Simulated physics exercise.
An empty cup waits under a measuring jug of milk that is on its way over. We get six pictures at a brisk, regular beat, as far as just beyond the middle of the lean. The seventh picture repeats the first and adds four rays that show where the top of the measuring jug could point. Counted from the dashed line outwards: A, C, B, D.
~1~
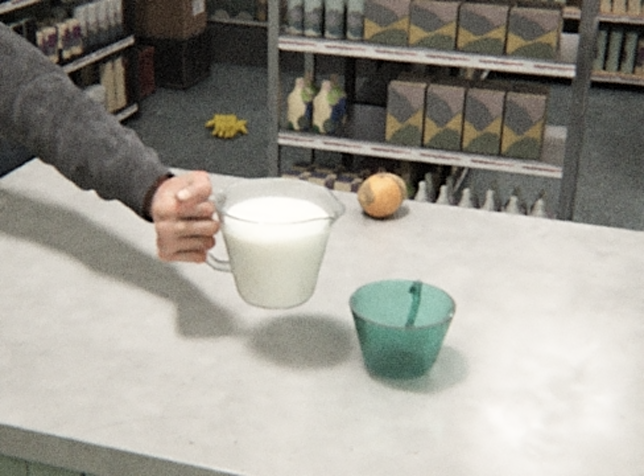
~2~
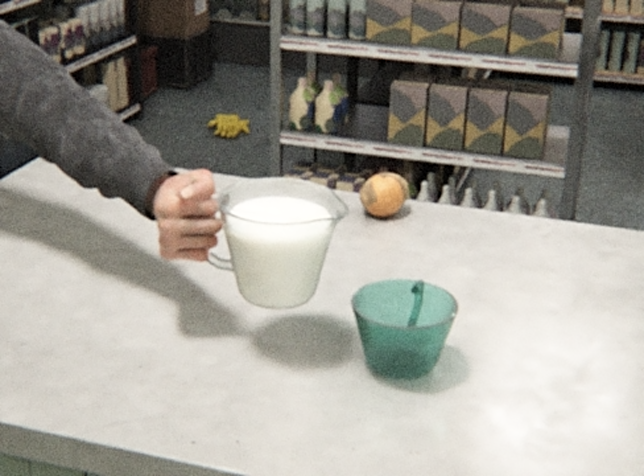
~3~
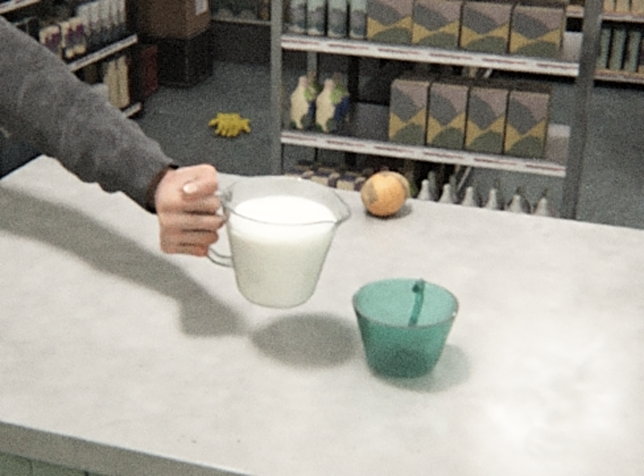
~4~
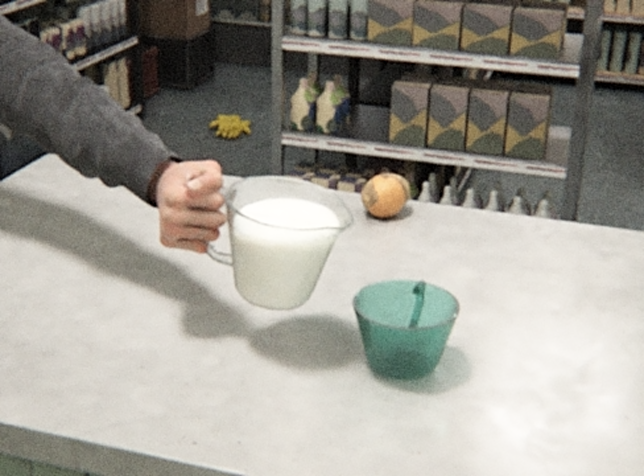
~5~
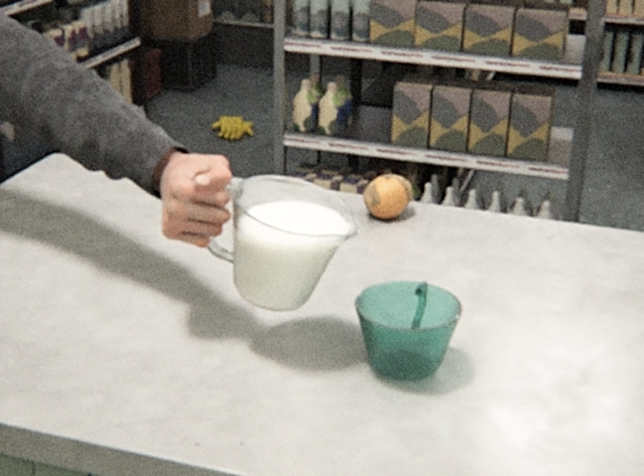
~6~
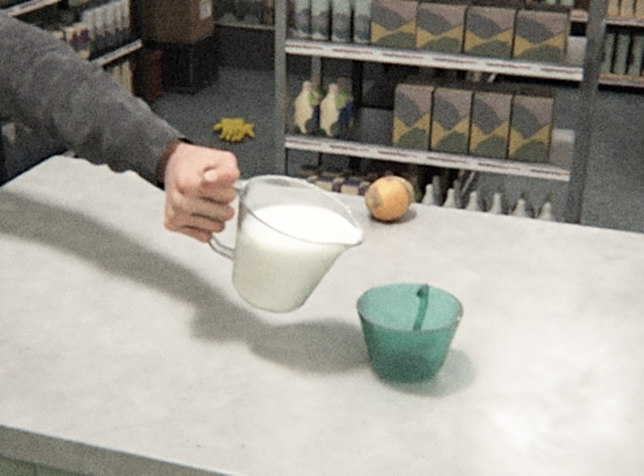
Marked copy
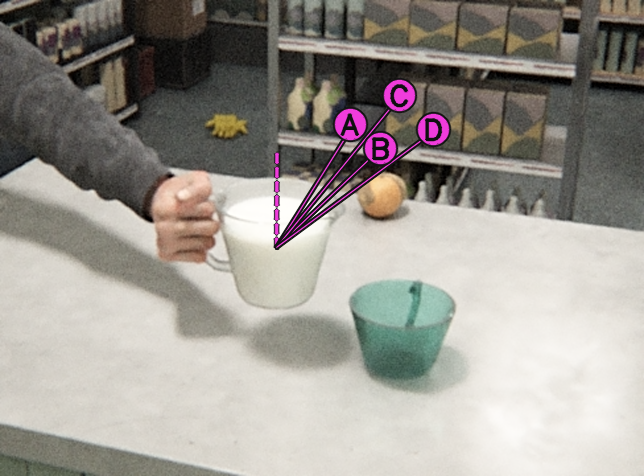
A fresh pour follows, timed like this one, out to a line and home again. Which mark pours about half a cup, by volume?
B.
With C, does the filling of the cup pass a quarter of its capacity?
Yes, clearly.
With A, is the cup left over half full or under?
Under half.
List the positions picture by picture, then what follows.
Upright, lip at (343, 212); rim of the cup round (403, 302); nothing has left yet.
Upright, lip at (346, 213); nothing has left yet.
Tipped about 4°, lip at (349, 216); nothing has left yet.
Tipped about 8°, lip at (352, 223); nothing has left yet.
Tipped about 13°, lip at (357, 231); nothing has left yet.
Tipped about 19°, lip at (361, 241); nothing has left yet.
On the marked copy, A at (343, 140); B at (367, 160); C at (389, 109); D at (420, 141).
If A is chosen, the cup ends with about 22 % of what it can hold.
If B is chosen, the cup ends with about 51 % of what it can hold.
If C is chosen, the cup ends with about 35 % of what it can hold.
If D is chosen, the cup ends with about 66 % of what it can hold.
